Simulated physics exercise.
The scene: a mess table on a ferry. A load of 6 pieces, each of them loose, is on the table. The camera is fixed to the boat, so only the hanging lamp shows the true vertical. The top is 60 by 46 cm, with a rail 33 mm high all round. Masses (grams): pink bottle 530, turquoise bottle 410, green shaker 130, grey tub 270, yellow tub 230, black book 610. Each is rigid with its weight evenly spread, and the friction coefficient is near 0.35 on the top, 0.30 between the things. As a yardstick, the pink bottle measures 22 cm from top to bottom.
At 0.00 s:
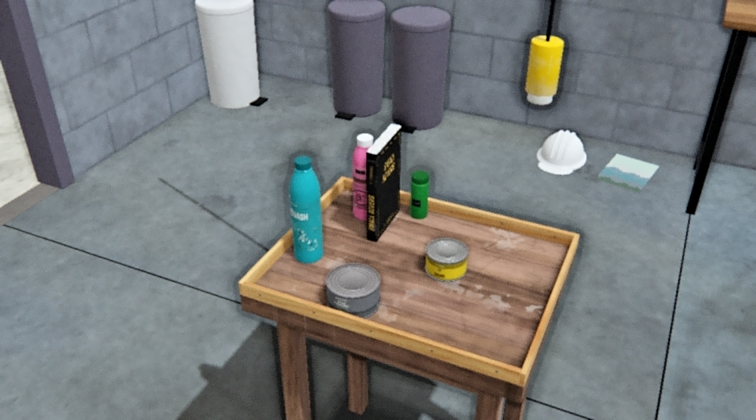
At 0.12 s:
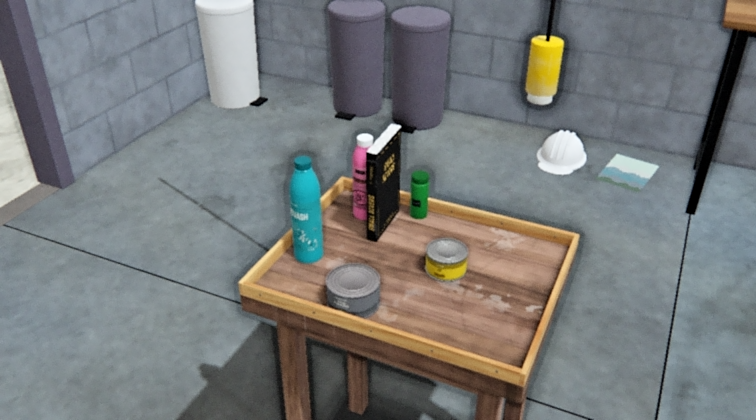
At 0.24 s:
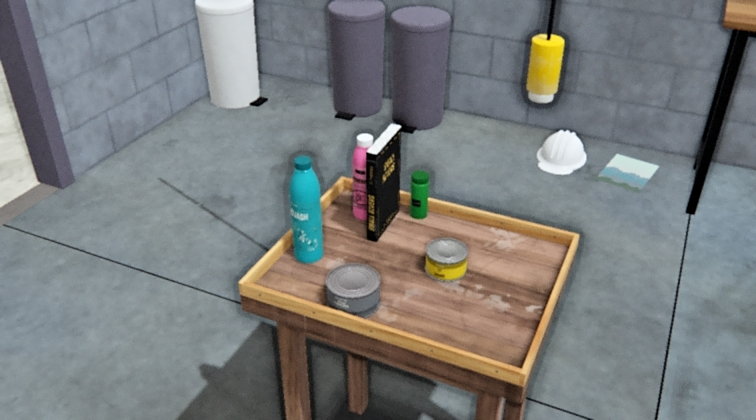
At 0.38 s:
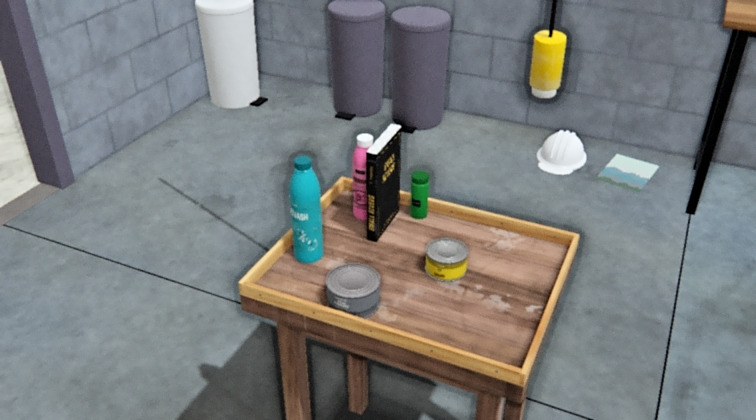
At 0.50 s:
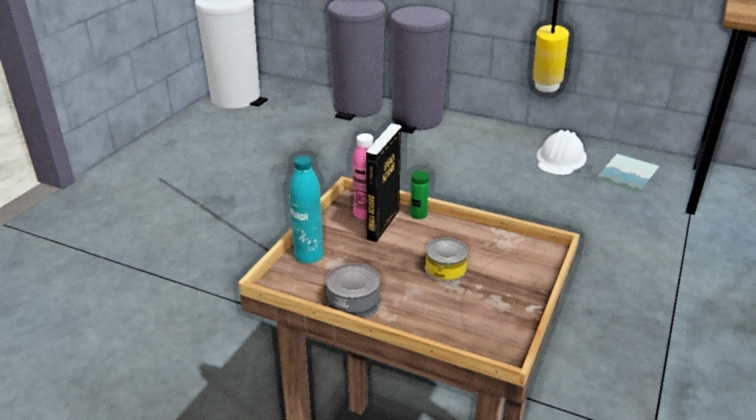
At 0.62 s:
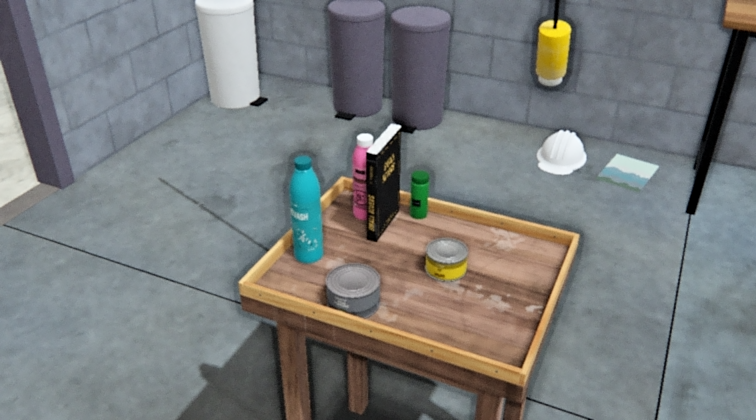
A wooden table with a raised rim stands in a grey block-walled room on a ferry, seen from above at an angle. On it are a turquoise bottle at left, a pink bottle, black book and green shaker behind, and grey and yellow tubs nearer the front. The yellow hanging lamp at the back drifts slightly up and right, while the table items and camera stay still.
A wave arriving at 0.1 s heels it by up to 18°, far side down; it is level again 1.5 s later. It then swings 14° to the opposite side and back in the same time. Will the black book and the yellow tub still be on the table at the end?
The black book stays on the table and the yellow tub stays on the table.
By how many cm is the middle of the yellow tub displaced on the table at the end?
About 0 cm.
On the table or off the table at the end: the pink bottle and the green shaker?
The pink bottle finishes off the table; the green shaker ends on the table.
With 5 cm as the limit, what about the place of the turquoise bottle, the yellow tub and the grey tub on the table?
The turquoise bottle ends elsewhere; the yellow tub holds its spot; the grey tub stays put.
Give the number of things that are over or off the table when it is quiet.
2 of them.
After 1.52 s, boat level; pink bottle now off the table; turquoise bottle on its side.
After 2.02 s, heel 8°, near side down; turquoise bottle on its side.
At rest (3.6 s), off the table, pink bottle; tipped over on the table, turquoise bottle; the other 4 in place, give or take 5 cm. In the last view, black book near (384, 184), yellow tub near (446, 260).
